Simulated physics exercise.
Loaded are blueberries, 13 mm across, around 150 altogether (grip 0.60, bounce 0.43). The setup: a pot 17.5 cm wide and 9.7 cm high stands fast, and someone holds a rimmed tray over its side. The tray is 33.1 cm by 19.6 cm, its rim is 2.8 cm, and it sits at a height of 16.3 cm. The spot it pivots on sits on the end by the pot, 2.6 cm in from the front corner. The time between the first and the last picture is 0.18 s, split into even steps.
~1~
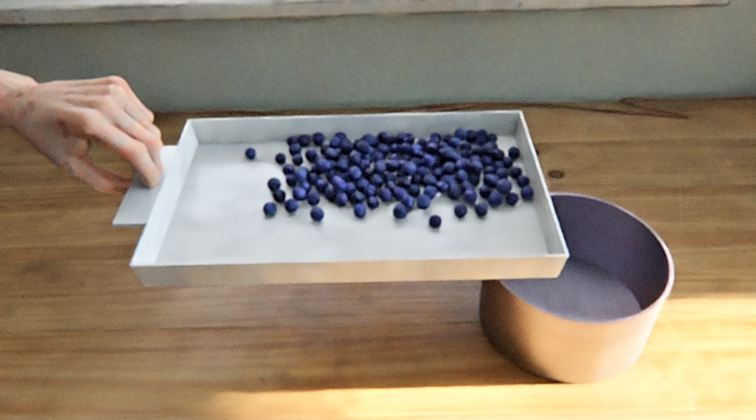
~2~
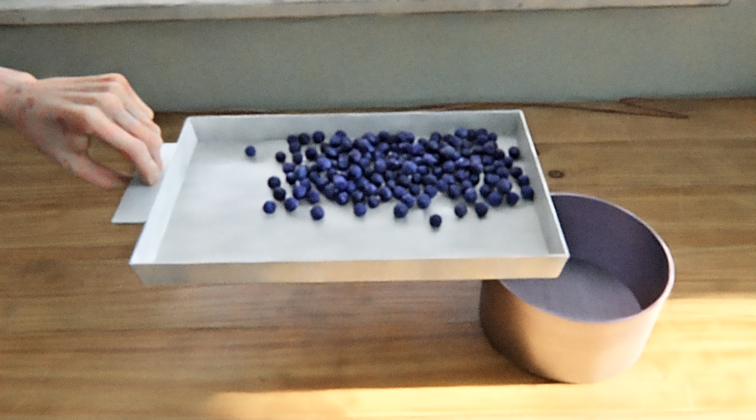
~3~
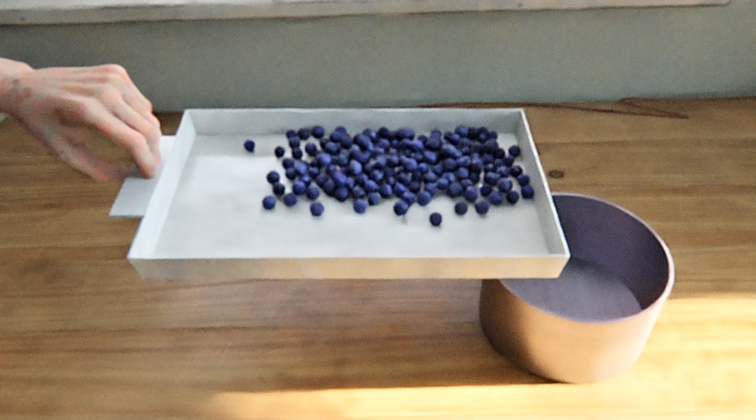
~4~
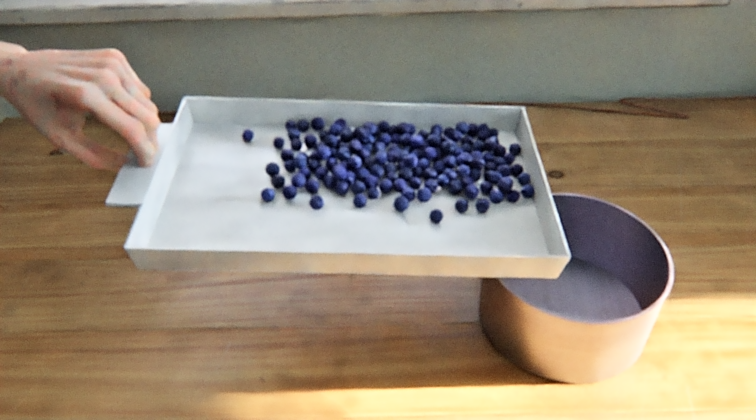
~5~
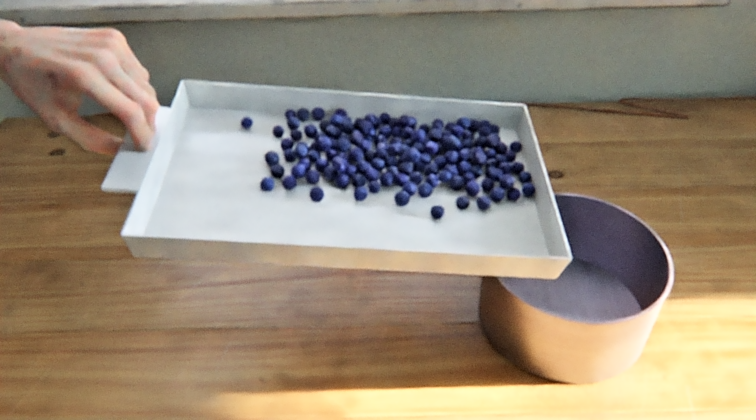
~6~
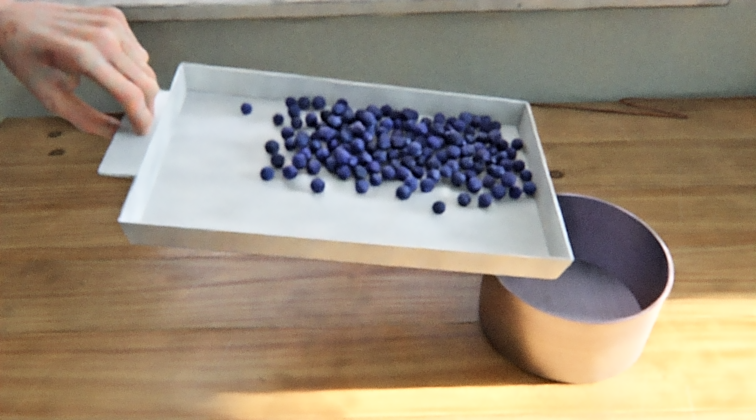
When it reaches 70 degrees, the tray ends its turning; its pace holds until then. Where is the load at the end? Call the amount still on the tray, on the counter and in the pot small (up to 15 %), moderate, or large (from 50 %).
At the end, tray: Large, counter: Small, pot: Small.
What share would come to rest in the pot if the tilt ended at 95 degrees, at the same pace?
That would give about 45 per cent.
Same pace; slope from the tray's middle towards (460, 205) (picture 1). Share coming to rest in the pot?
About 5 per cent.
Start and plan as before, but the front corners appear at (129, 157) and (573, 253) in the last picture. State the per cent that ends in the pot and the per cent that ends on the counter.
Per cent by place - pot 25, counter 5.
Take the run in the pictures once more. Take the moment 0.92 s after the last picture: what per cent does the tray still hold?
Something like 95 percent, roughly.
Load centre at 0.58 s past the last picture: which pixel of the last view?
Load centre est.: (536, 157) px.
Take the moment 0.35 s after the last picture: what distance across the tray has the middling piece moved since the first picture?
4 cm.
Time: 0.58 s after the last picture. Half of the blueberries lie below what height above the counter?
Median height: Approx. 24 cm.
Then, 0.35 s after the last picture, tilt 39 degrees; the tray holds 100 %, the pot 0 %.
Then, 0.58 s after the last picture, tilt 59 degrees; the tray holds 100 %, the pot 0 %.
Then, 0.92 s after the last picture, tilt 70 degrees; the tray holds 95 %, the pot 5 %.
In the end, tray 90 %, counter 5 %, pot 5 %.
